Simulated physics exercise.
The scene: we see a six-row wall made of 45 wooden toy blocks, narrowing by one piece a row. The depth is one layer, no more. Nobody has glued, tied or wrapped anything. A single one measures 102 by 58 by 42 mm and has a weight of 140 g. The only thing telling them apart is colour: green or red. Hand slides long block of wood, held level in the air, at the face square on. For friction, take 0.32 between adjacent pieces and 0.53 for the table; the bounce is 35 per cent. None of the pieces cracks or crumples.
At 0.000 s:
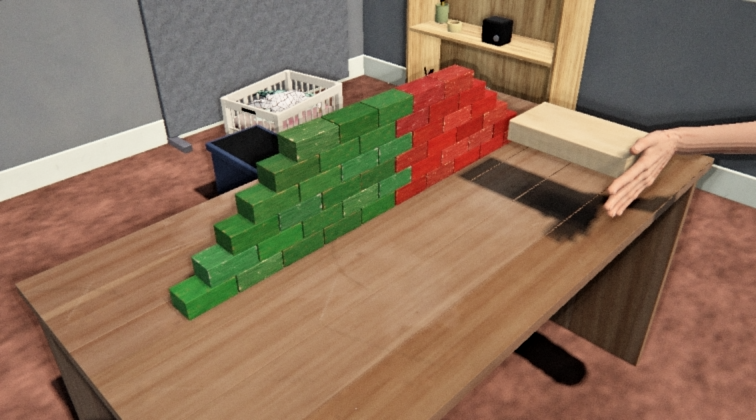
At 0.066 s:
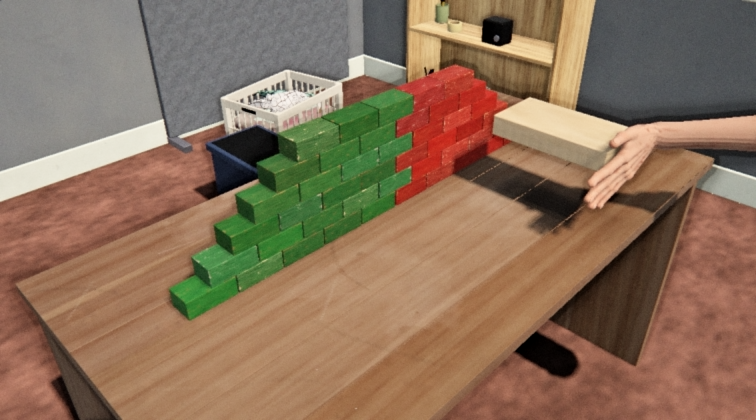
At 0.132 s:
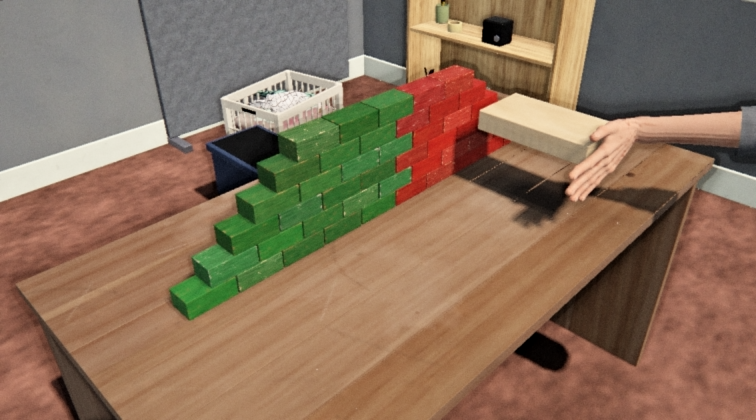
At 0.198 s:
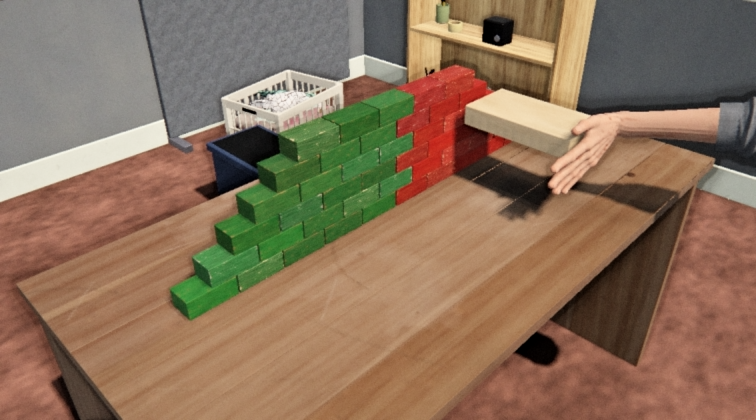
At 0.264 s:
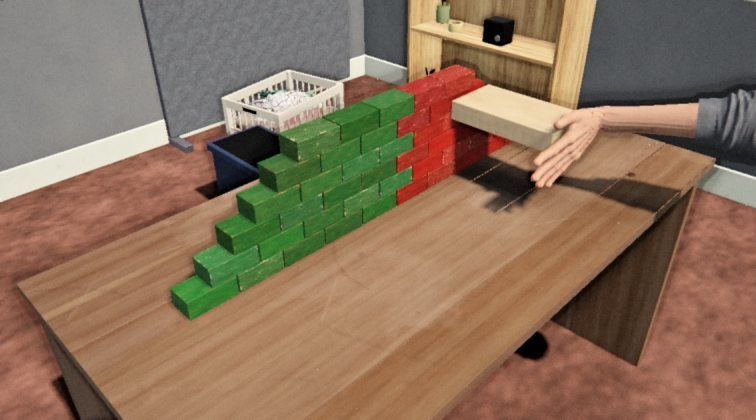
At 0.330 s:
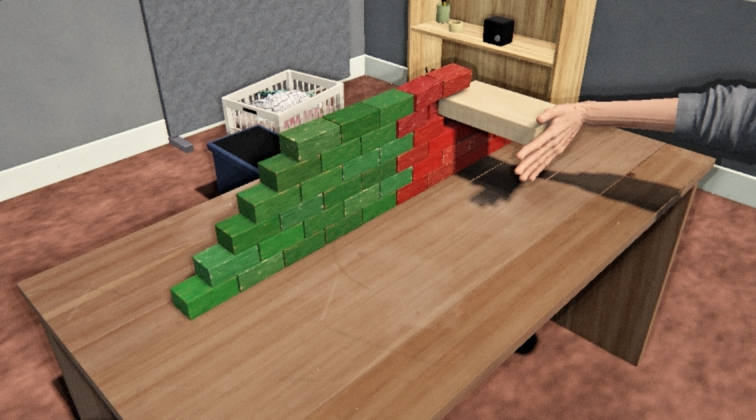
On a wooden desk in a room, a hand moved a long pale block leftward through the air toward a green and red brick wall, and pushed it against the red section, shifting some bricks.
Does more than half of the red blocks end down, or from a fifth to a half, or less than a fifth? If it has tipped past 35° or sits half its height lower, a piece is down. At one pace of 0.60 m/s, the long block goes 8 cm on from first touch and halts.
The share down is from a fifth to a half.
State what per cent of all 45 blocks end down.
Near enough 15 per cent of them, I reckon.
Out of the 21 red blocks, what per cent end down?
I'd put it at around 30 per cent.
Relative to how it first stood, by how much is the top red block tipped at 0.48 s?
Tilt: Approx. 15°.
By 0.48 s, 3 of the 21 red blocks down (3 of 45 in all colours); top red block tilted 14°.
By 0.78 s, 6 of the 21 red blocks down (6 of 45 in all colours); top red block tilted 32°, 17 cm lower.
When it is over (1.3 s), 6 of the 21 red blocks down (6 of 45 in all colours); top red block 21 cm lower; top green block unmoved. That is 29 per cent. In pixels of the last frame, middles, top red block near (406, 127), top green block near (387, 108).
